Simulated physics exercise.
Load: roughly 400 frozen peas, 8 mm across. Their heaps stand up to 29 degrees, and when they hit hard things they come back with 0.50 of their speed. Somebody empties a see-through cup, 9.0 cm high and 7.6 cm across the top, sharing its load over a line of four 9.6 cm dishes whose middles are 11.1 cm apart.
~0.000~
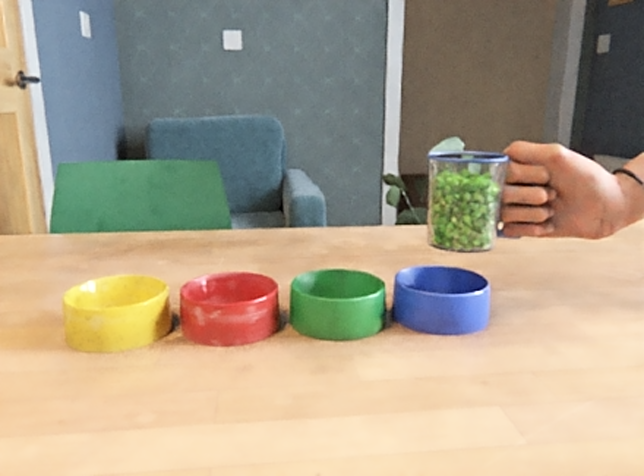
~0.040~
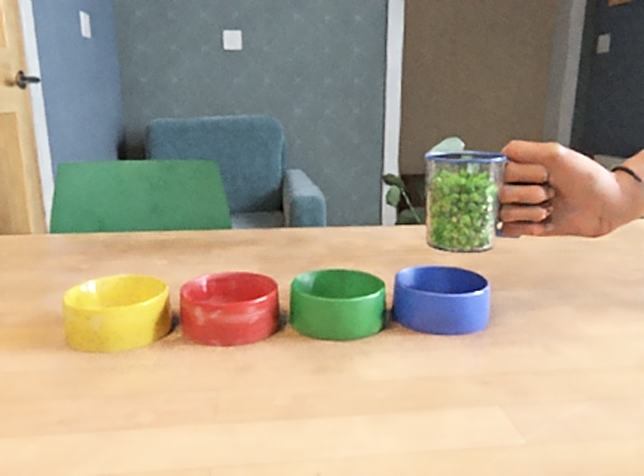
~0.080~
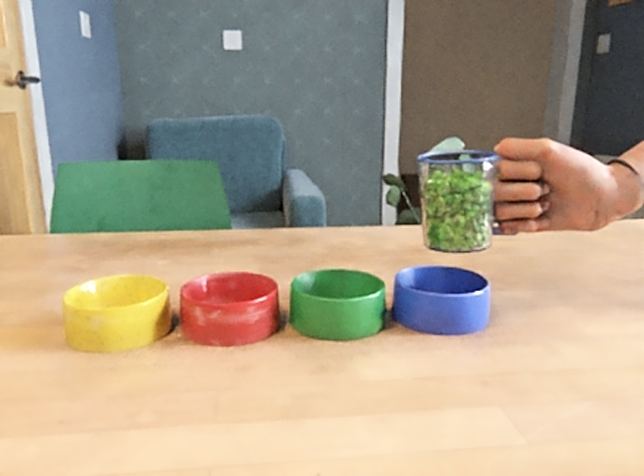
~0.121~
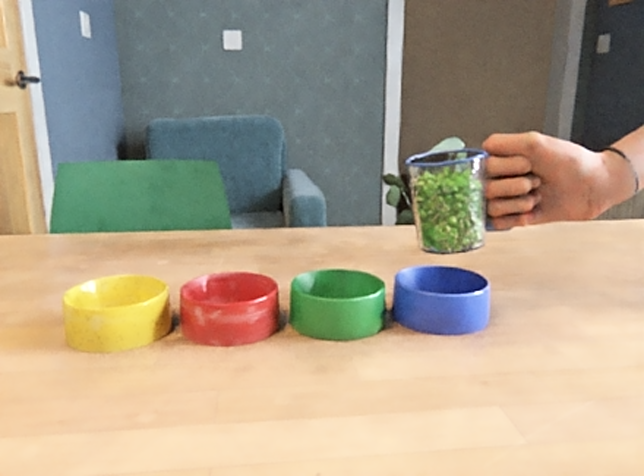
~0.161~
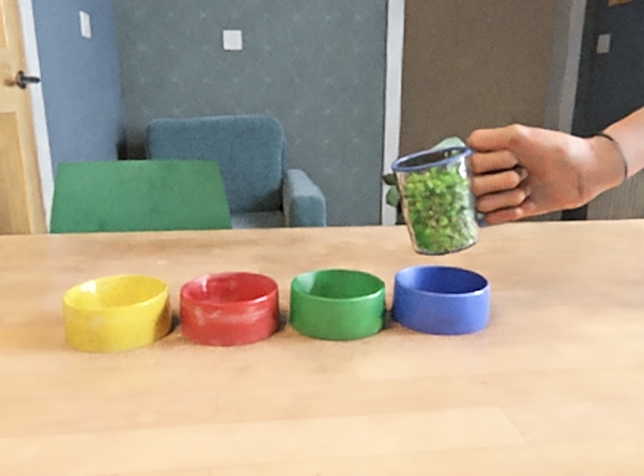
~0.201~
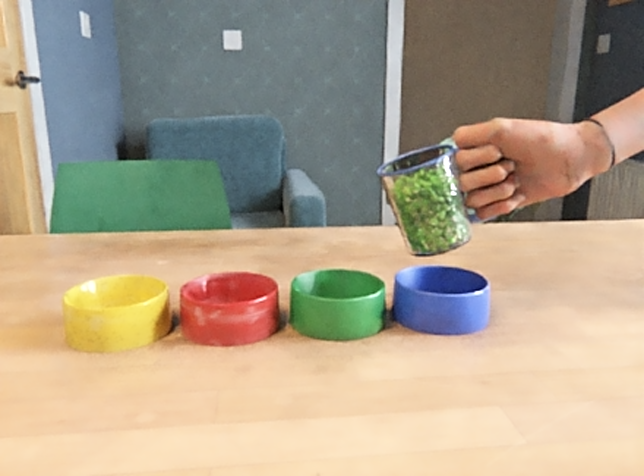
A light wooden tabletop is seen from its near side and slightly above, in a room with a teal armchair, a green chair back and a wooden door behind. Yellow, red, green and blue dishes stand in a row from left to right, and a hand holds a clear cup of green peas above the right end. The hand moves a little left, tilting the cup leftward, while the camera stays still.
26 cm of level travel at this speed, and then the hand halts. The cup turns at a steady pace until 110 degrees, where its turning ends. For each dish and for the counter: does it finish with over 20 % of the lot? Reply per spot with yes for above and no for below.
Red dish: No, below. Blue dish: No, below. Green dish: No, below. Yellow dish: Yes, above. Counter: No, below.
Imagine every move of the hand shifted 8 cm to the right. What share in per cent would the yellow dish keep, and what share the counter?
I'd expect yellow at 0 and the counter at 10.
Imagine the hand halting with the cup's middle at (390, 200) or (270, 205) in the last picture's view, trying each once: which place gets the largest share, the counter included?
Top receivers, in order: Green and red.
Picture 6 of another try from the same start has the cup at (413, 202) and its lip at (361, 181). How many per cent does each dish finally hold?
In the end red holds 10, blue holds 0, green holds 0, yellow holds 90.
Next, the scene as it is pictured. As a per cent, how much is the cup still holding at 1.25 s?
Roughly 5 per cent of the load.
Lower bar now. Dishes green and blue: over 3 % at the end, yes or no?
For green, it does not; for blue, it does not.
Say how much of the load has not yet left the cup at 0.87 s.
80 %.
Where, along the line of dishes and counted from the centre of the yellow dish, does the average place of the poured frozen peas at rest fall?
Some 2 cm in the +x direction.
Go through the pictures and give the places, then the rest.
The first picture shows cup at (464, 201), tilt 0 degrees, lip at (430, 157), moved 0.0 cm; middle of the pieces at (463, 208); blue dish at (441, 280); green dish at (338, 284); red dish at (230, 287); yellow dish at (117, 292).
The second picture shows cup at (462, 201), tilt 1 degrees, lip at (428, 158), moved 0.2 cm; middle of the pieces at (462, 208).
The third picture shows cup at (457, 201), tilt 4 degrees, lip at (420, 160), moved 0.7 cm; middle of the pieces at (457, 208).
The fourth picture shows cup at (448, 201), tilt 9 degrees, lip at (408, 164), moved 1.7 cm; middle of the pieces at (449, 209).
The fifth picture shows cup at (438, 201), tilt 14 degrees, lip at (393, 168), moved 2.7 cm; middle of the pieces at (439, 209).
The sixth picture shows cup at (428, 202), tilt 20 degrees, lip at (379, 174), moved 3.8 cm; middle of the pieces at (430, 208); blue dish at (441, 280); green dish at (338, 284); red dish at (230, 287); yellow dish at (117, 292). Its pace works out near 140 degrees a second; the hand travels 27 cm a second.
Then, at 0.60 s, tilt 77 degrees; cup holds 100 %.
After 0.87 s, tilt 110 degrees; cup holds 80 %, red 15 %.
Then, at 1.25 s, tilt 110 degrees; cup holds 5 %, red 15 %, yellow 70 %.
At rest (1.9 s), red 15 %, blue 0 %, green 0 %, yellow 75 %, counter 10 %.
